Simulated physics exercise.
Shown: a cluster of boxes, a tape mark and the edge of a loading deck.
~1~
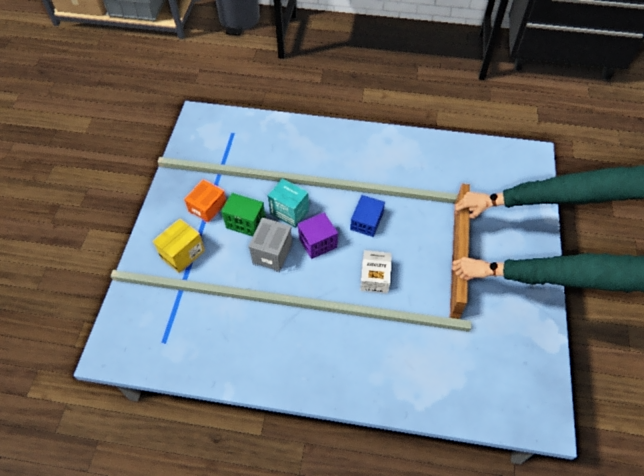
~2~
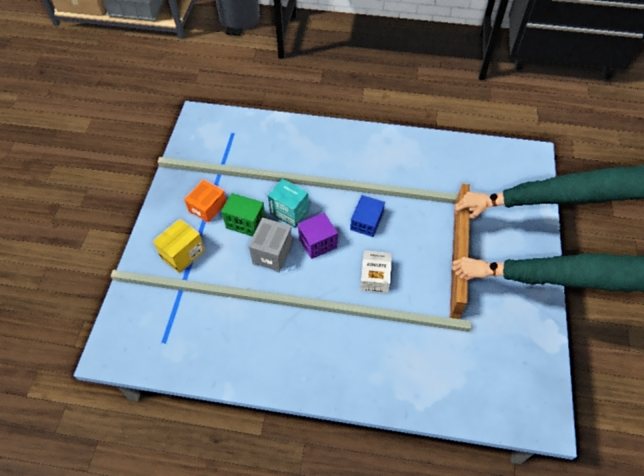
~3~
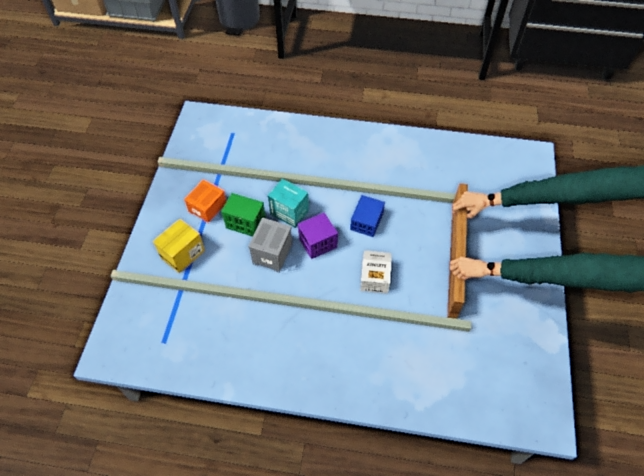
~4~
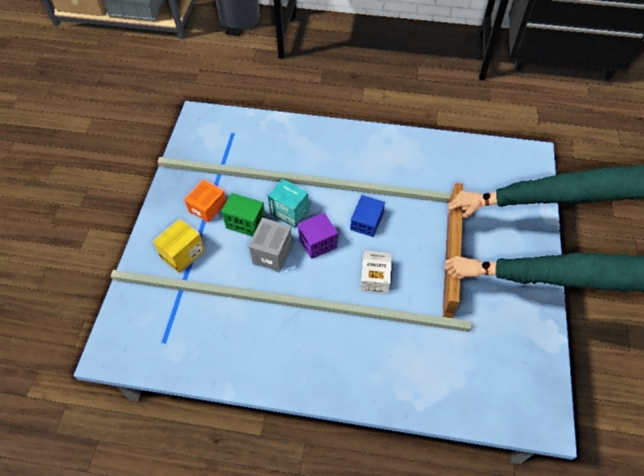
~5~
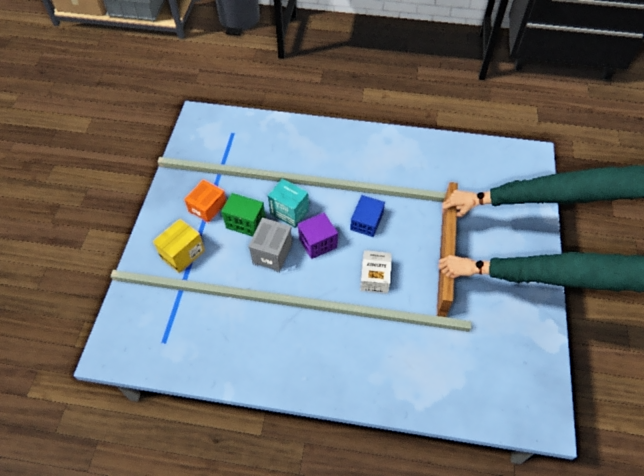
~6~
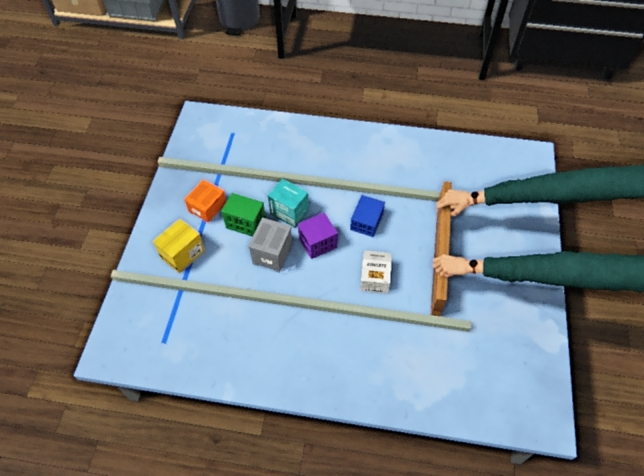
Two green-sleeved arms reach in from the right over a pale blue table on a wooden floor, seen from above at an angle, their hands gripping an upright wooden plank between two pale rails. Left of it sit white, blue, purple, teal, grey, green, orange and yellow boxes, the last two near a blue tape line. The hands slide the plank slightly left, while the boxes and camera stay still.
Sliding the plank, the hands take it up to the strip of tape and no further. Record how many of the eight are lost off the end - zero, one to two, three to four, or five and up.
I expect only a pair or one to end up below.
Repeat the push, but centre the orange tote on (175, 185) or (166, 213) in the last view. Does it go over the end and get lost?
Well, it tips off the first time and tips off the second time.
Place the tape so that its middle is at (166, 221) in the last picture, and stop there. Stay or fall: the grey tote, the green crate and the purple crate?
Here's how it goes: The grey tote ends up below, the green crate ends up below, and the purple crate stays where it is.
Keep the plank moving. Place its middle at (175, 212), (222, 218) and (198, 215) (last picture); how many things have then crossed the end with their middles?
Respectively 5, 0 and 2.
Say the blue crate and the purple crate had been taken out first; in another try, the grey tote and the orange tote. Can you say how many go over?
Tally per try: 1 / 0.
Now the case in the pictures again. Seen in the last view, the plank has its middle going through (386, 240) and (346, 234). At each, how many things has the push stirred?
At first I count 1, and then 3.
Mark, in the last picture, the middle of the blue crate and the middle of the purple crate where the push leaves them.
One is at about (198, 193), the other at about (174, 216).
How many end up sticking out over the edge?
In total, 1 of them.
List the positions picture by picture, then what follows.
Yellow parcel (180, 246); orange tote (206, 201); green crate (244, 215); plank (460, 250); tape (202, 226), in the first frame.
Orange tote (206, 201); plank (460, 250), in the second frame.
Green crate (244, 216); white box (376, 272), in the third frame.
Yellow parcel (180, 246); blue crate (368, 216), in the fourth frame.
Orange tote (206, 201); purple crate (318, 236), in the fifth frame.
Yellow parcel (180, 246); orange tote (206, 201); green crate (244, 216); plank (442, 247); tape (202, 226), in the sixth frame.
Soon after, none off yet; yellow parcel at rest near (180, 246); orange tote at rest near (206, 201); green crate at rest near (244, 216).
In the end, the number that fall off is one or two; gone, orange tote and yellow parcel.
